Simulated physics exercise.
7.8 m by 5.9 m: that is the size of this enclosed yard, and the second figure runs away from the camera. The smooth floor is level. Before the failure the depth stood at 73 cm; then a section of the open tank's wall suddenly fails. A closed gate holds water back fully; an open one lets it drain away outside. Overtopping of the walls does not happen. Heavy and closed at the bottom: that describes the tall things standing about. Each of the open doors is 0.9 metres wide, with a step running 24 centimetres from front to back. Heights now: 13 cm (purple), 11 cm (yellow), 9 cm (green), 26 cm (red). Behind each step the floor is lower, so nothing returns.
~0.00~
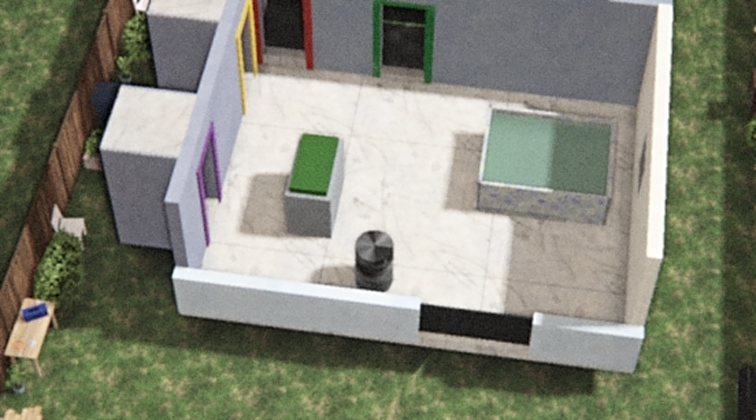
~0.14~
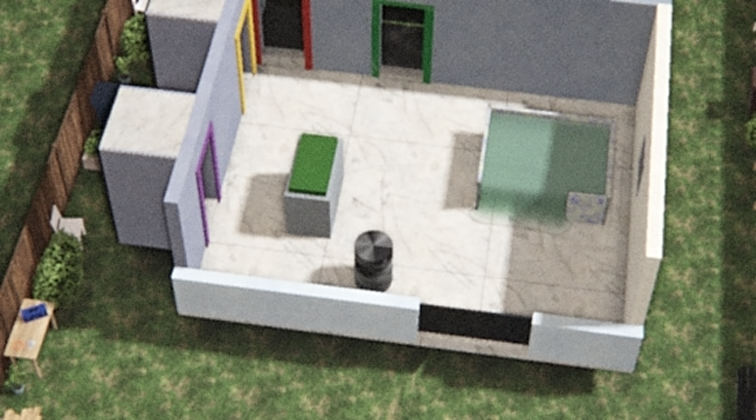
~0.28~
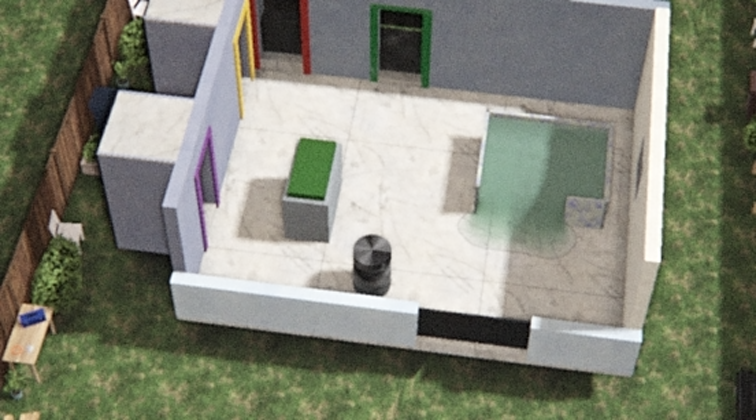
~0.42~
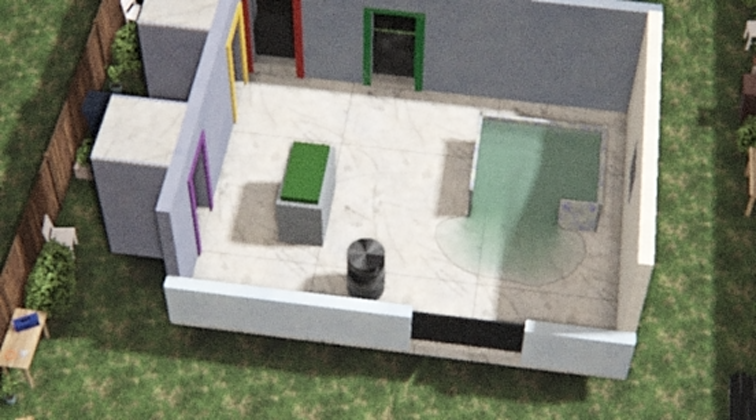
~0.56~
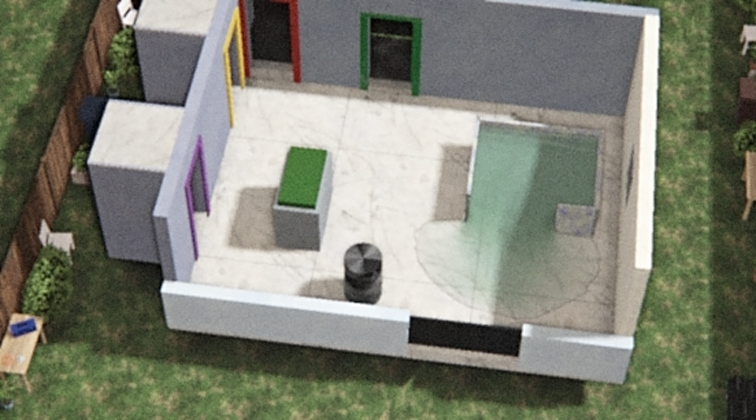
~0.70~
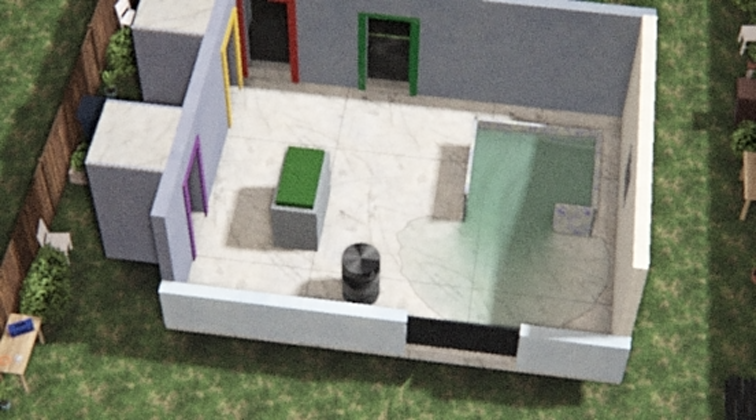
Greenish water poured out of the open tank on the right after part of its front side disappeared, then spread in a widening, rounded sheet across the pale floor toward the low front wall.
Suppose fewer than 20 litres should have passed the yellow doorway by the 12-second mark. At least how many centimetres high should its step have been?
I would say at least 8 cm.
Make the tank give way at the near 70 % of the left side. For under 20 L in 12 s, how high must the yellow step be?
It needs to be about 22 cm high.
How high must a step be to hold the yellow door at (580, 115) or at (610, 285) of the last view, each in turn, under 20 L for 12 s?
Around 10.0 and 9.5 cm respectively.
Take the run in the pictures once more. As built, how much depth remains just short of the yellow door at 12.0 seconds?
Depth: Near 11.0 cm.
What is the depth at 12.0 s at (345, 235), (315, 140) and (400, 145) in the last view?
Approx. 7 / 10 / 8 cm.
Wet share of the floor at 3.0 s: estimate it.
Roughly 45 percent.
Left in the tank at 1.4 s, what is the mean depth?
Average depth: Approx. 42 cm.
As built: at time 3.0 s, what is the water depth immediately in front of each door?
At the purple door the depth is 9 cm, at yellow 0 cm, at green 0 cm and at red 0 cm.
After 1.4 s water covers 25 % of the floor, deepest (44 cm) near (478, 337); it has not reached the yellow door.
After 3.0 s water covers 45 % of the floor, deepest (34 cm) near (598, 360); it has not reached the yellow door.
After 12.0 s water covers 100 % of the floor, deepest (12 cm) near (318, 185); 11 cm at the yellow door, 2 litres in over its 11 cm step.
At the yellow door as built, the water arrived by 4.8 s and peaked near 13 cm at 9.2 s.
With a step of 6.5 cm, 35 litres would have come in within the 12 s; with 9 cm, 11 litres. So under 20 litres takes about 8 cm.
